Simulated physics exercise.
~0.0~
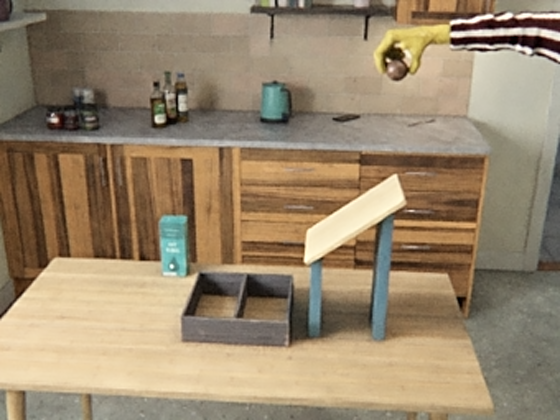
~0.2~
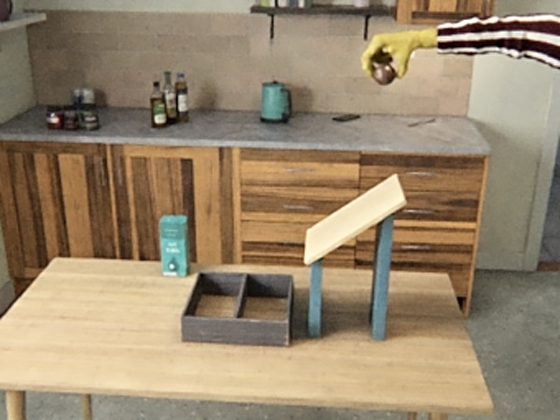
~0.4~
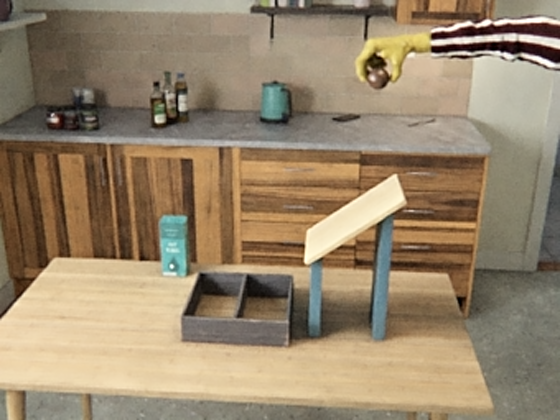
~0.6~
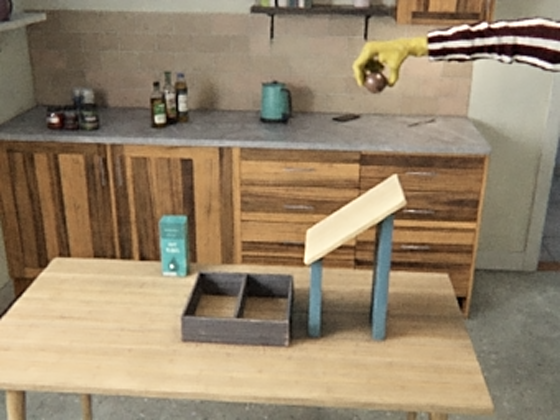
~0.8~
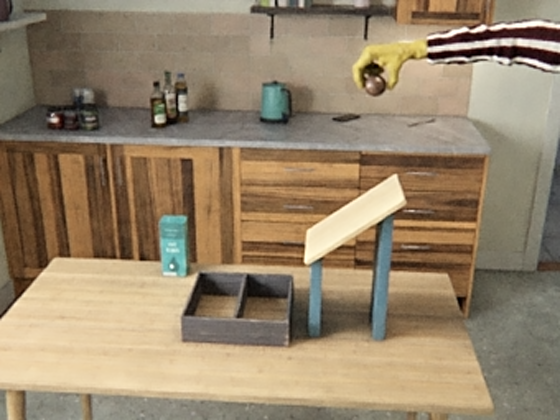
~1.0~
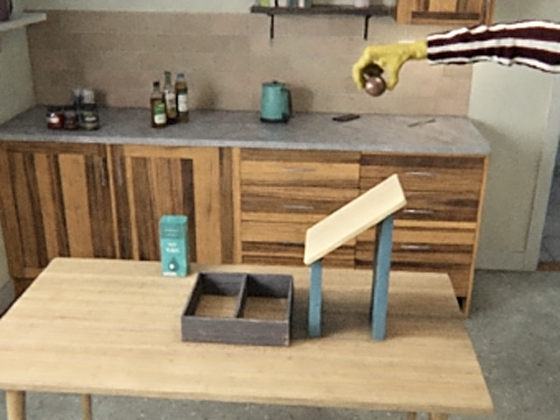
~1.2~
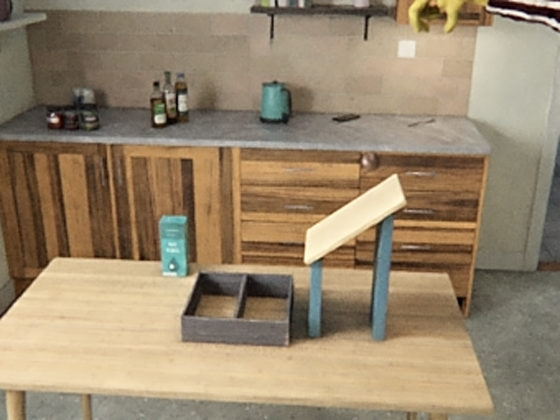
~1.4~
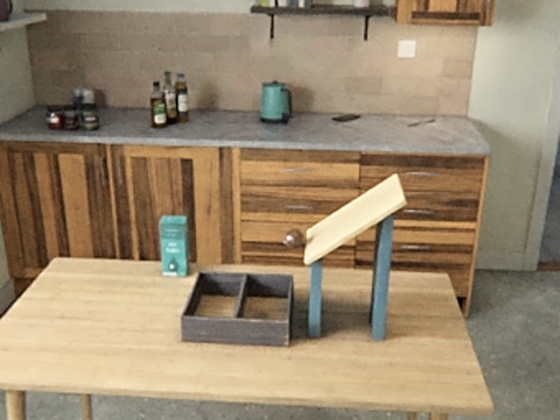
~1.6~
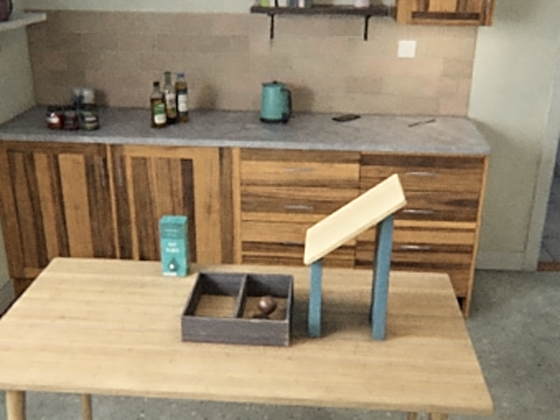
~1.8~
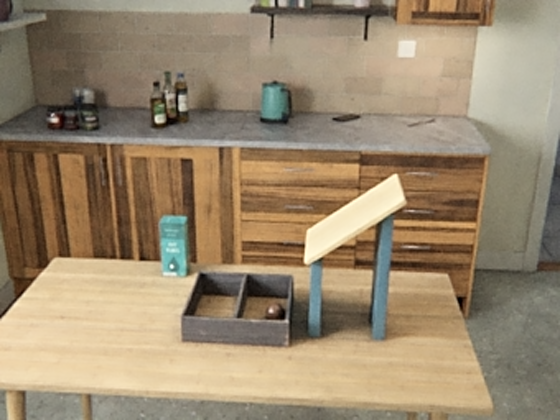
In this clip, a yellow-gloved hand holds a brown onion above a sloping board on a wooden table and lets go; the onion drops, travels left past the board's low end, and settles in the tray's nearer bay, while a turquoise carton stays standing behind.
